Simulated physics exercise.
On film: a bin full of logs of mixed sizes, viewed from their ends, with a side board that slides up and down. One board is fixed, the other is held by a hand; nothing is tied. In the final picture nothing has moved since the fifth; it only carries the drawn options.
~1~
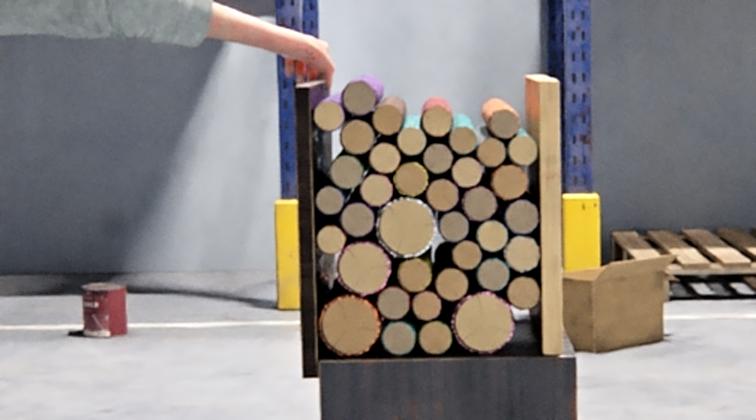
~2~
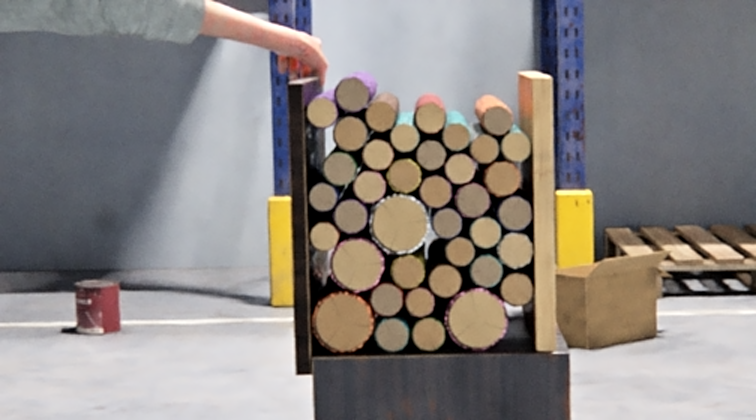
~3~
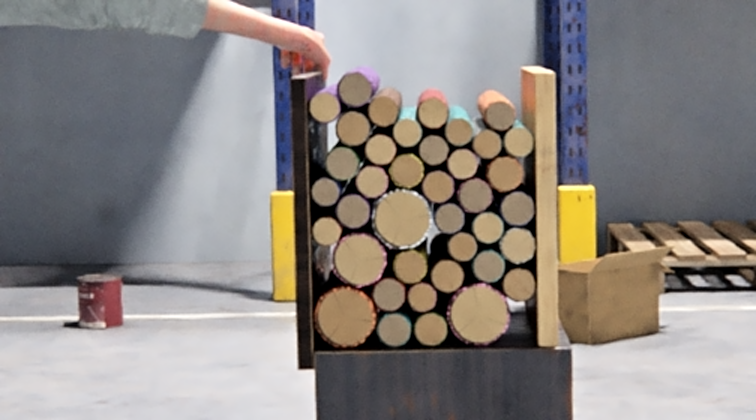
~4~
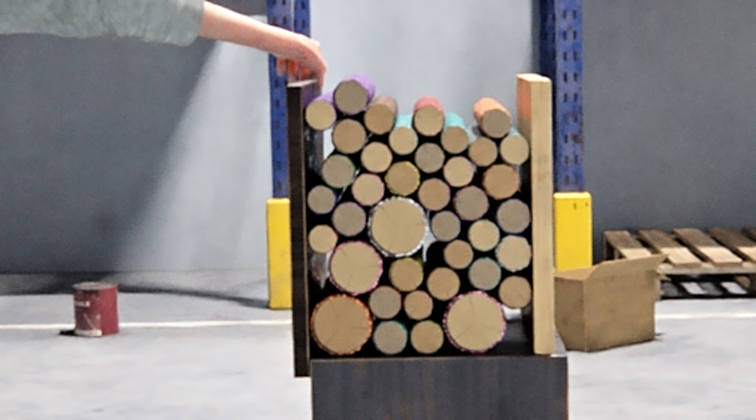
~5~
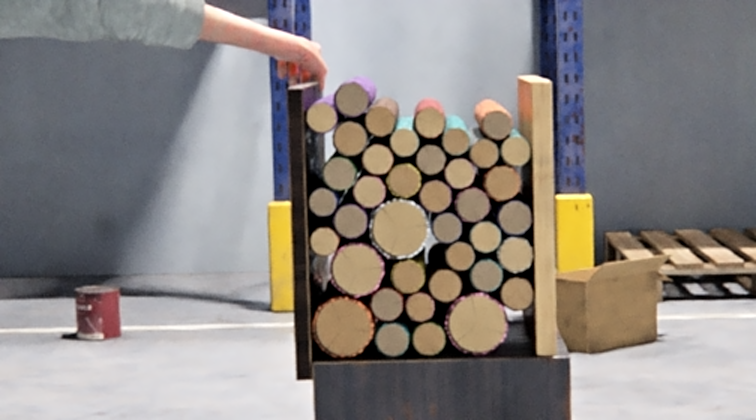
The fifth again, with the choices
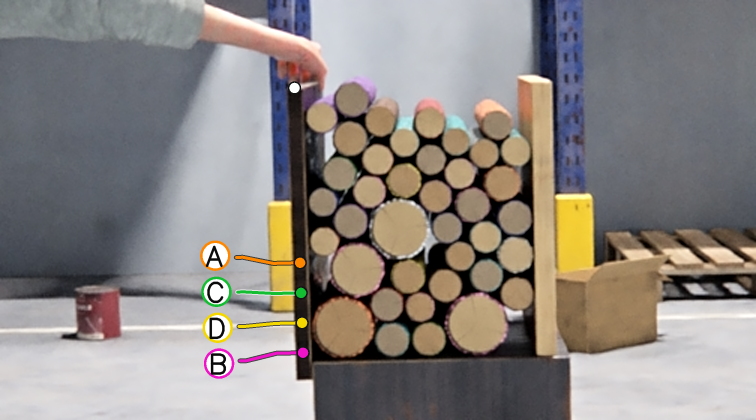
The whole view shifts very slightly, as if the camera shakes, while the logs of mixed sizes stay packed in their bin between two upright boards. A hand reaching in from the left keeps resting on top of the dark left board, and nothing in the stack visibly moves from start to end.
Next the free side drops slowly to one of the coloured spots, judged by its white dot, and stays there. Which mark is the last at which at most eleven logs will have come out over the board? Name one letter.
Mark A is as low as it can go.
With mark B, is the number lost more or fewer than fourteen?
It loses more than fourteen.
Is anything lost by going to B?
At B: Yes.
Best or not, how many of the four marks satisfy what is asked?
One of them.
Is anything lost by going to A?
Yes.
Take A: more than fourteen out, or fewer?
It loses fewer than fourteen.
On the copy, A at (300, 263); B at (303, 353); C at (301, 293); D at (302, 323); the white dot at (295, 88).
On A. First, top of the board (306, 162).
Then, top of the board (308, 245).
Finally, top of the board (309, 261), about eight out over the board.
By contrast, B more than eleven out over the board; C more than eleven out over the board; D more than eleven out over the board.
